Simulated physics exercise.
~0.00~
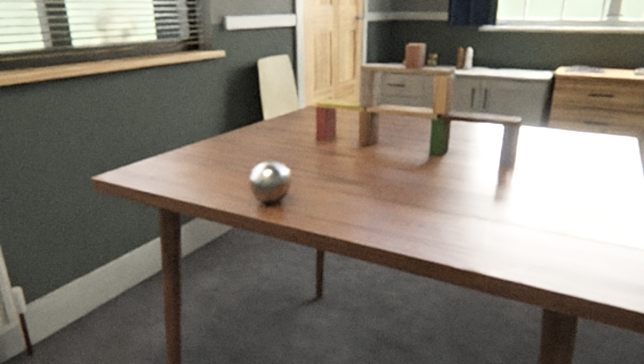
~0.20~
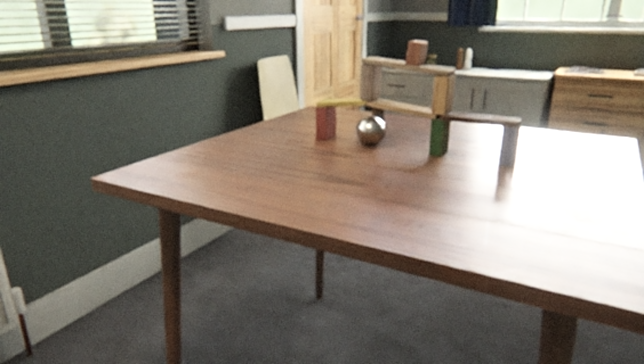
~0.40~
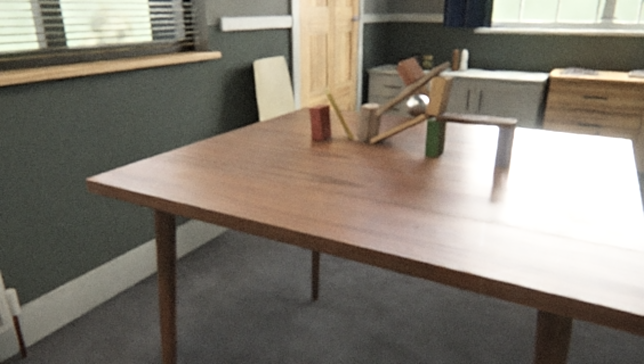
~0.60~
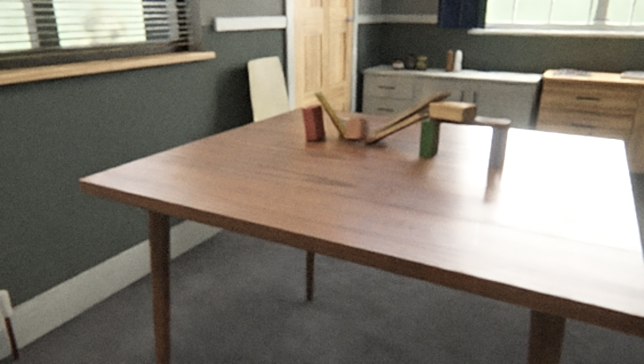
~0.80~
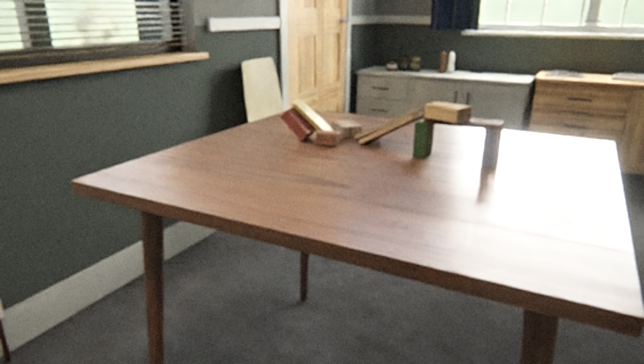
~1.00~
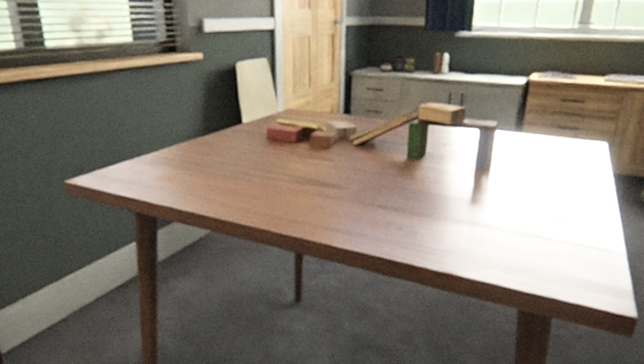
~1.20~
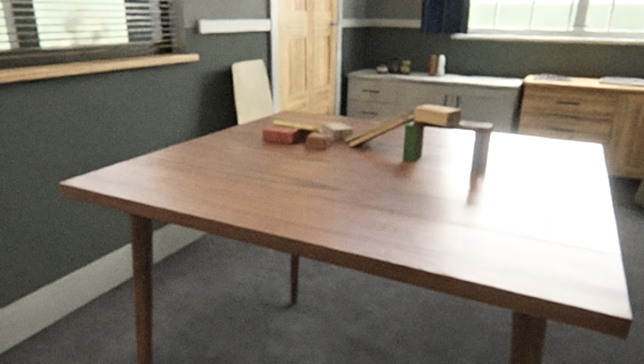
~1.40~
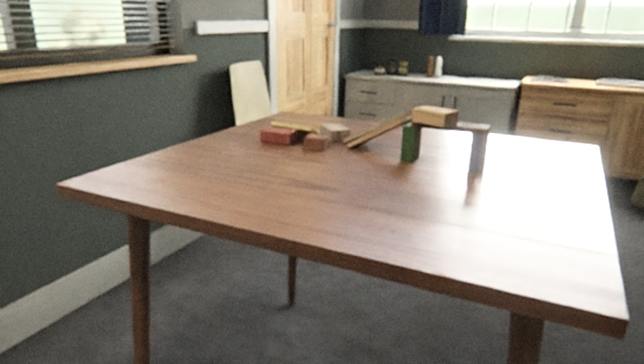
Steel ball rolling across a dining table into a block structure, toppling its left side while green and blue posts stay standing.
